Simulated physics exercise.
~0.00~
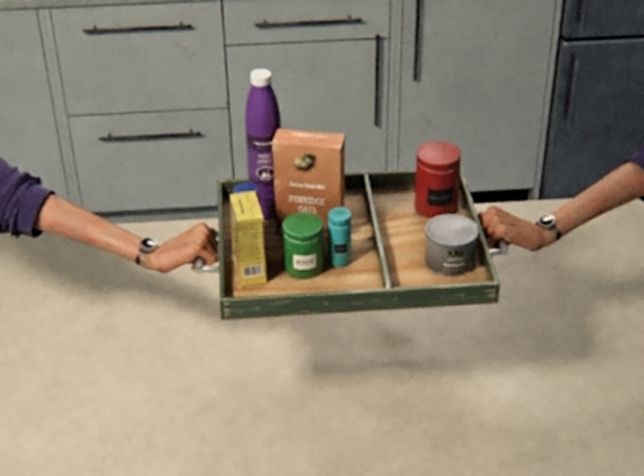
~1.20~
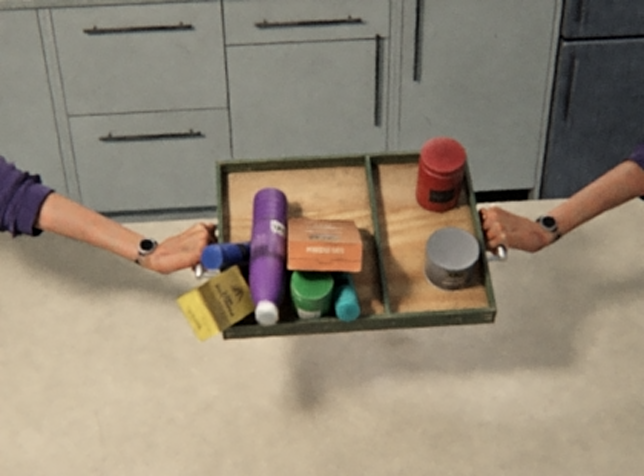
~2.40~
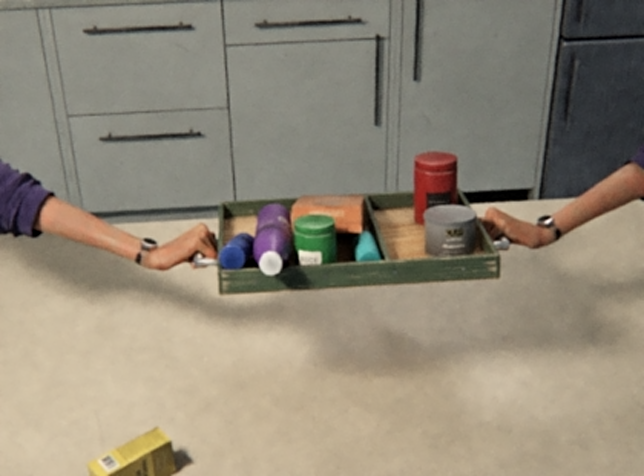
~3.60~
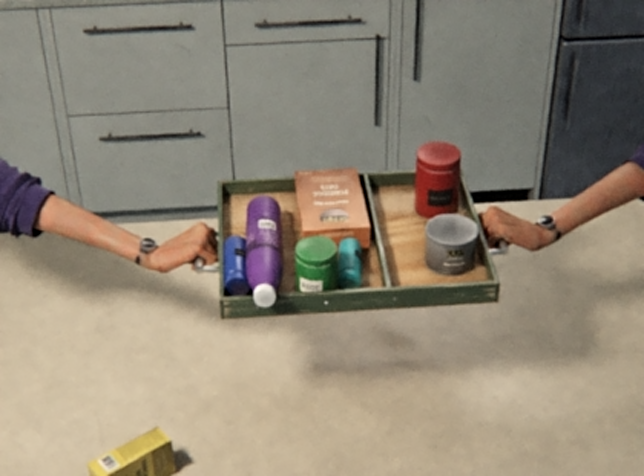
At the start, two hands hold a green-rimmed wooden tray of upright containers above a pale surface, in front of grey kitchen cabinets. The hands tip the near edge down, and the purple bottle, orange packet, blue shaker and turquoise shaker topple while the green jar leans and the yellow packet slides over the near left corner. The tray then swings back with its far edge slightly down, and the yellow packet lies on the surface below. Finally the tray is level again, the green jar upright beside the fallen items, and the red jar and grey tub still standing on the right.
